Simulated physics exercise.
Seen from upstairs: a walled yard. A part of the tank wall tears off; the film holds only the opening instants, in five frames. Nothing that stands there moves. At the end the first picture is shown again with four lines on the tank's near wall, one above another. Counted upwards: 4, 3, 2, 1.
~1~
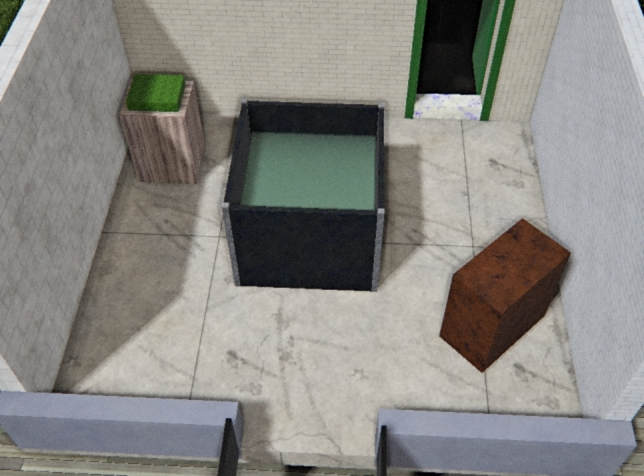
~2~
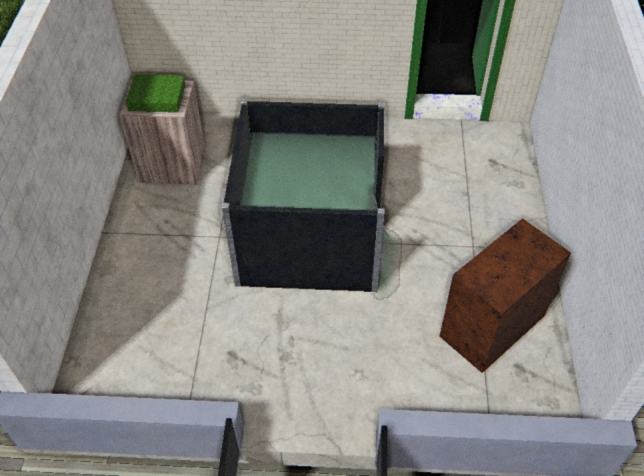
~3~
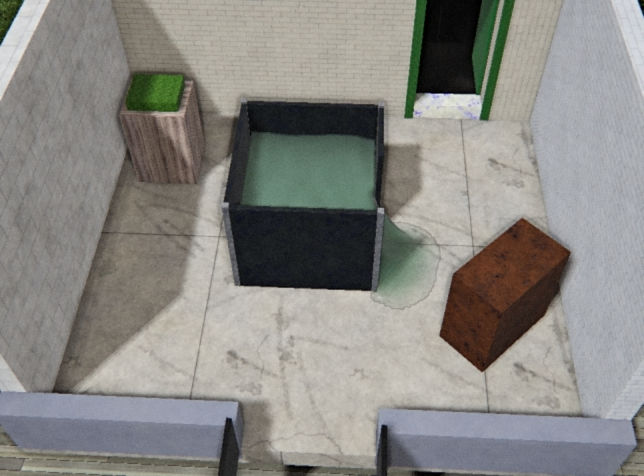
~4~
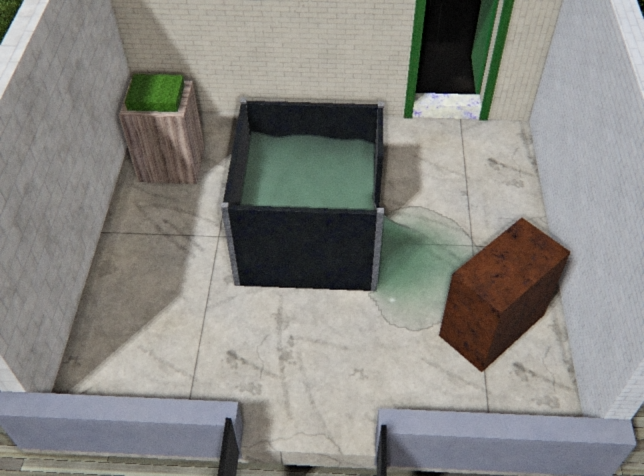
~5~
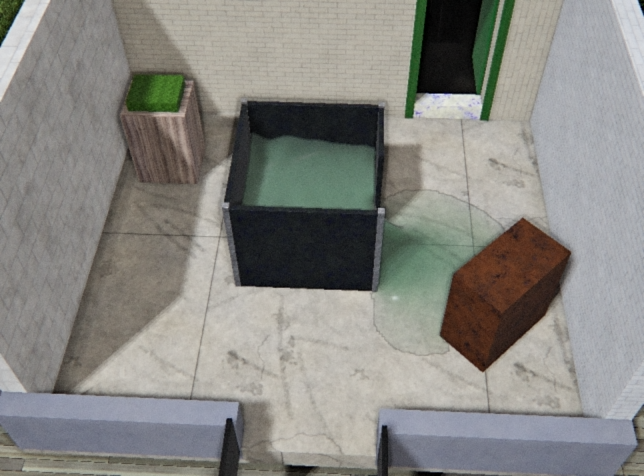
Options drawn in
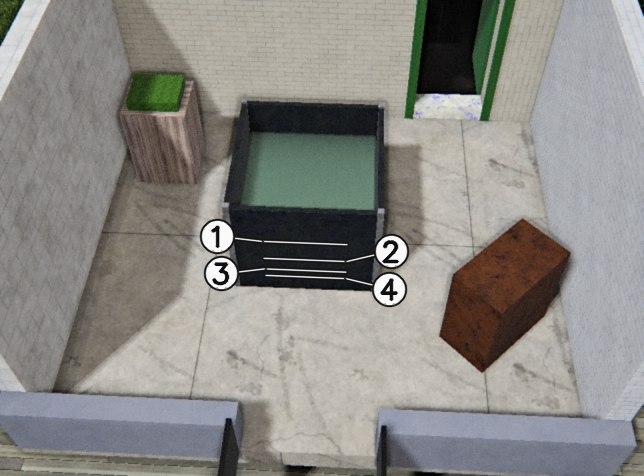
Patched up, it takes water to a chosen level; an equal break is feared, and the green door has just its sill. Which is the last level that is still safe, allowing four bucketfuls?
The answer is level 1.
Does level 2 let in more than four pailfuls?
No.
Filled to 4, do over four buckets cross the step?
No, that is safe.
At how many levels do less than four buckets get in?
All four.
On the marked copy, 1 at (304, 243); 2 at (305, 259); 3 at (305, 270); 4 at (305, 276); from the bottom up 4, 3, 2, 1.
Choosing 1, a bucket or two gets in.
Choosing 2, nothing gets over.
Choosing 3, nothing gets over.
Choosing 4, nothing gets over.
